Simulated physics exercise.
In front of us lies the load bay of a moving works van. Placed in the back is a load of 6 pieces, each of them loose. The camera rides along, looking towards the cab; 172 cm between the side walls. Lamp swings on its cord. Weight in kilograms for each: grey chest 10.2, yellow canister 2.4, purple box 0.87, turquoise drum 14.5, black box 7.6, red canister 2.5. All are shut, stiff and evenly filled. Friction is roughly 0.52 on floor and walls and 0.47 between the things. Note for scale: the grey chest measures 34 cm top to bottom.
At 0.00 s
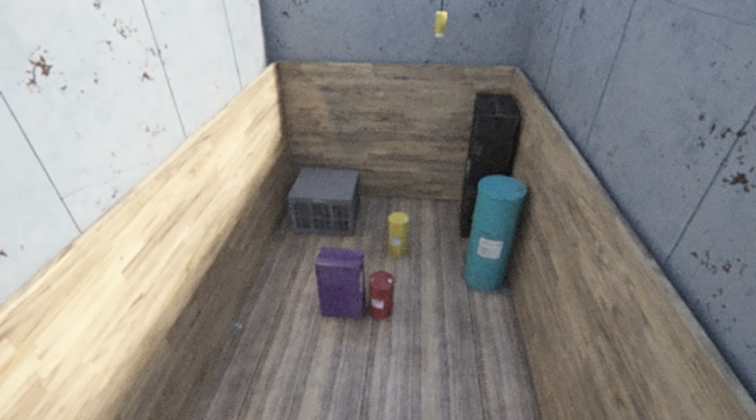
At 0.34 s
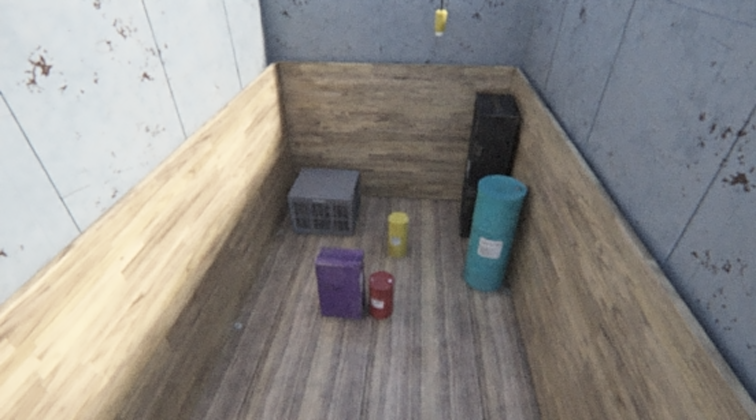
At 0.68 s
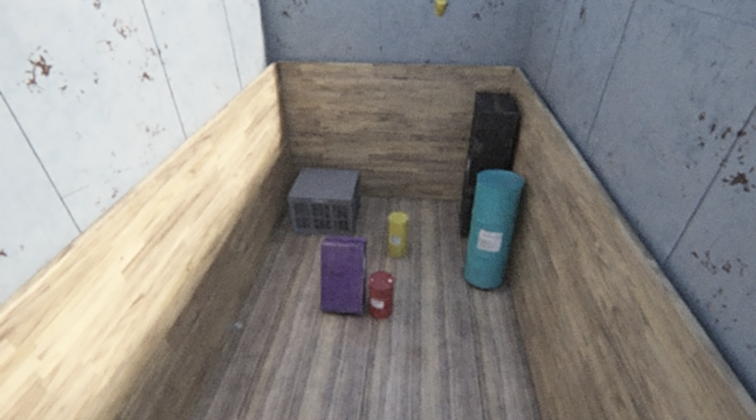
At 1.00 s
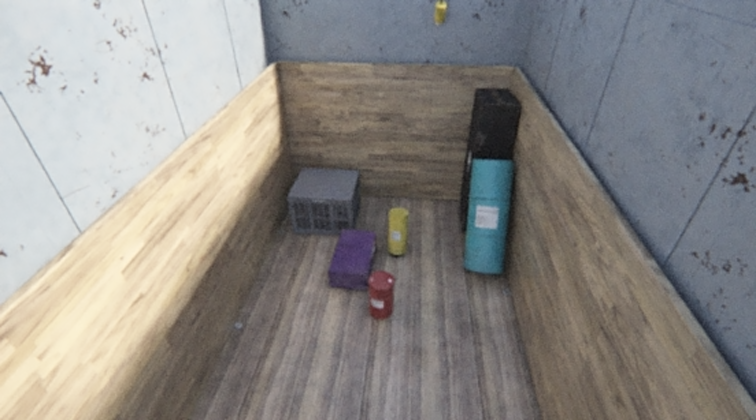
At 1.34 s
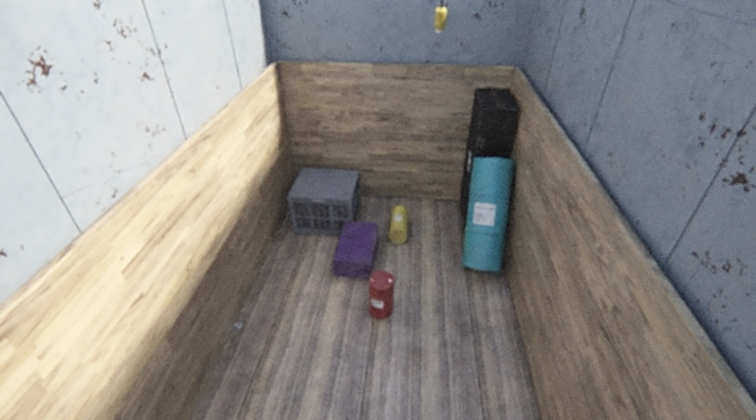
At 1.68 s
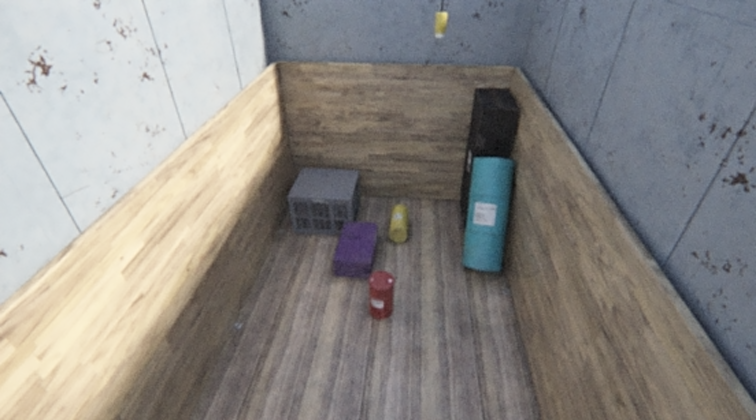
The turquoise drum tilts away as the purple box topples, then the yellow canister tips over.
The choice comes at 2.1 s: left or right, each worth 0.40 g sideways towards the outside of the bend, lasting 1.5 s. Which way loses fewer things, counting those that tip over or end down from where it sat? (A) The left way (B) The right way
The answer is A.
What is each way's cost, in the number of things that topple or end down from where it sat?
Count for left: 2; count for right: 4.
Turning left. At 2.58 s, force 0.40 g right; yellow canister on its side near (418, 224); purple box on its side; turquoise drum leaning 32°.
After 2.78 s, force 0.40 g right; yellow canister on its side near (440, 225); purple box on its side; turquoise drum leaning 32°.
At rest (4.1 s), tipped over in the back, yellow canister and purple box; not toppled but over 15 cm from the start, turquoise drum; the other 3 in place, give or take 15 cm. In the last view, grey chest near (327, 201), yellow canister near (462, 229).
Turning right instead, yellow canister, purple box, turquoise drum and black box tipped over or down from where it sat, 4 of 6 in all.
